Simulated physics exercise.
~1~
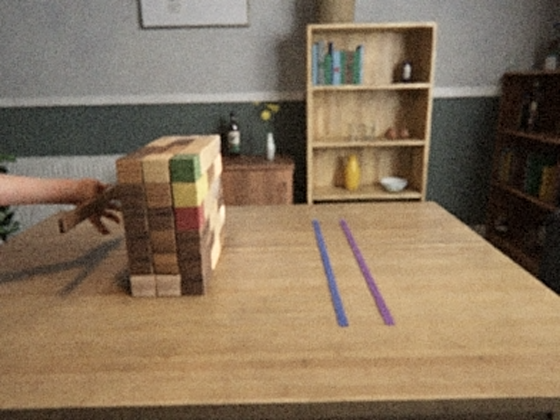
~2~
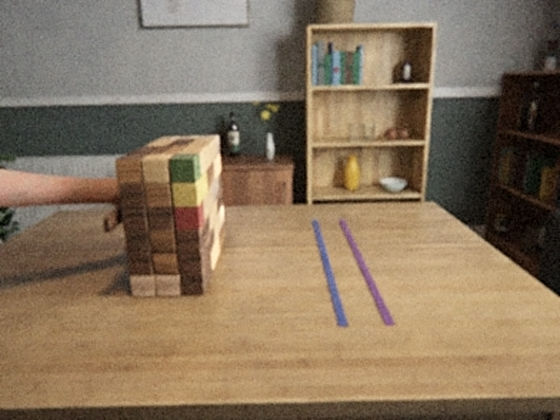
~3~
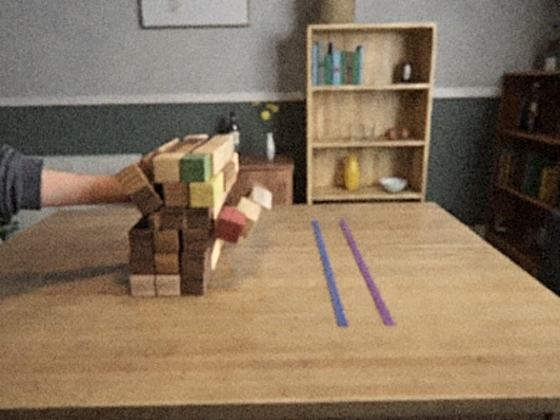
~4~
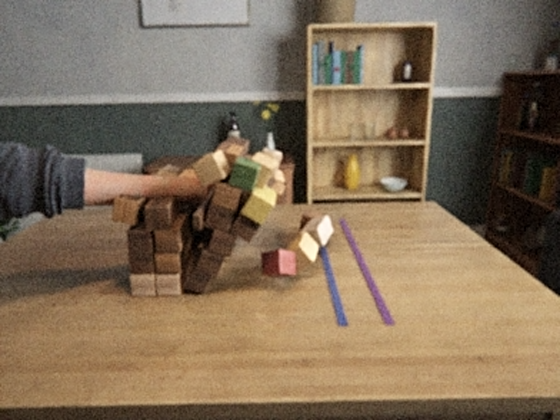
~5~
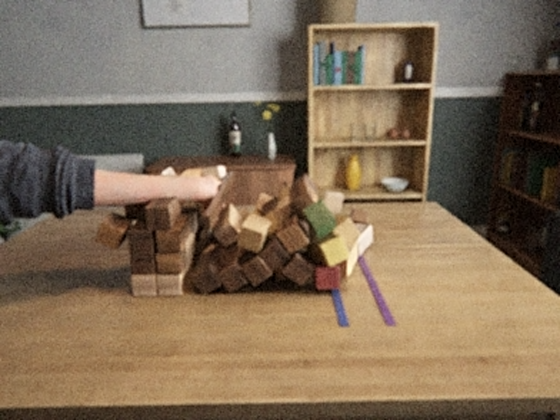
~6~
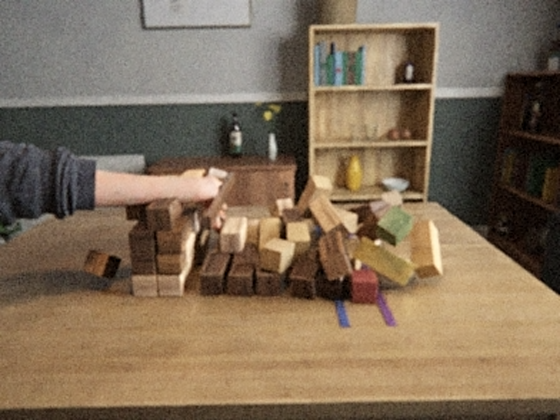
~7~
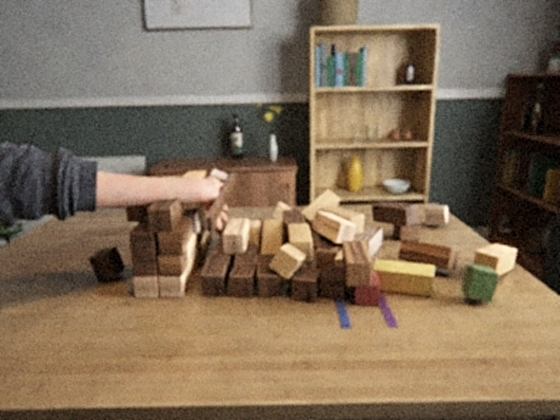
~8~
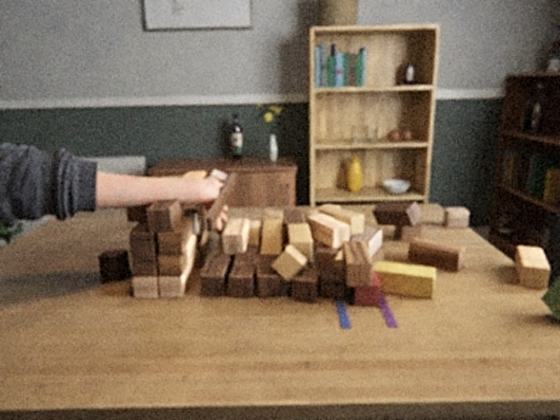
A hand reaches in from the left, pressing the back of a tall stack of wooden blocks on a table, seen from the front in a room with shelves behind. Green, yellow and red blocks mark the stack's right side, and a blue and a purple line cross the table to its right. The hand pushes right, and the upper part bulges, leans and collapses toward the lines. Blocks tumble over both lines while the hand stops. The green block rolls on to the right edge of view. A low stub stands at left beside scattered blocks, with red and yellow lying past the blue line.
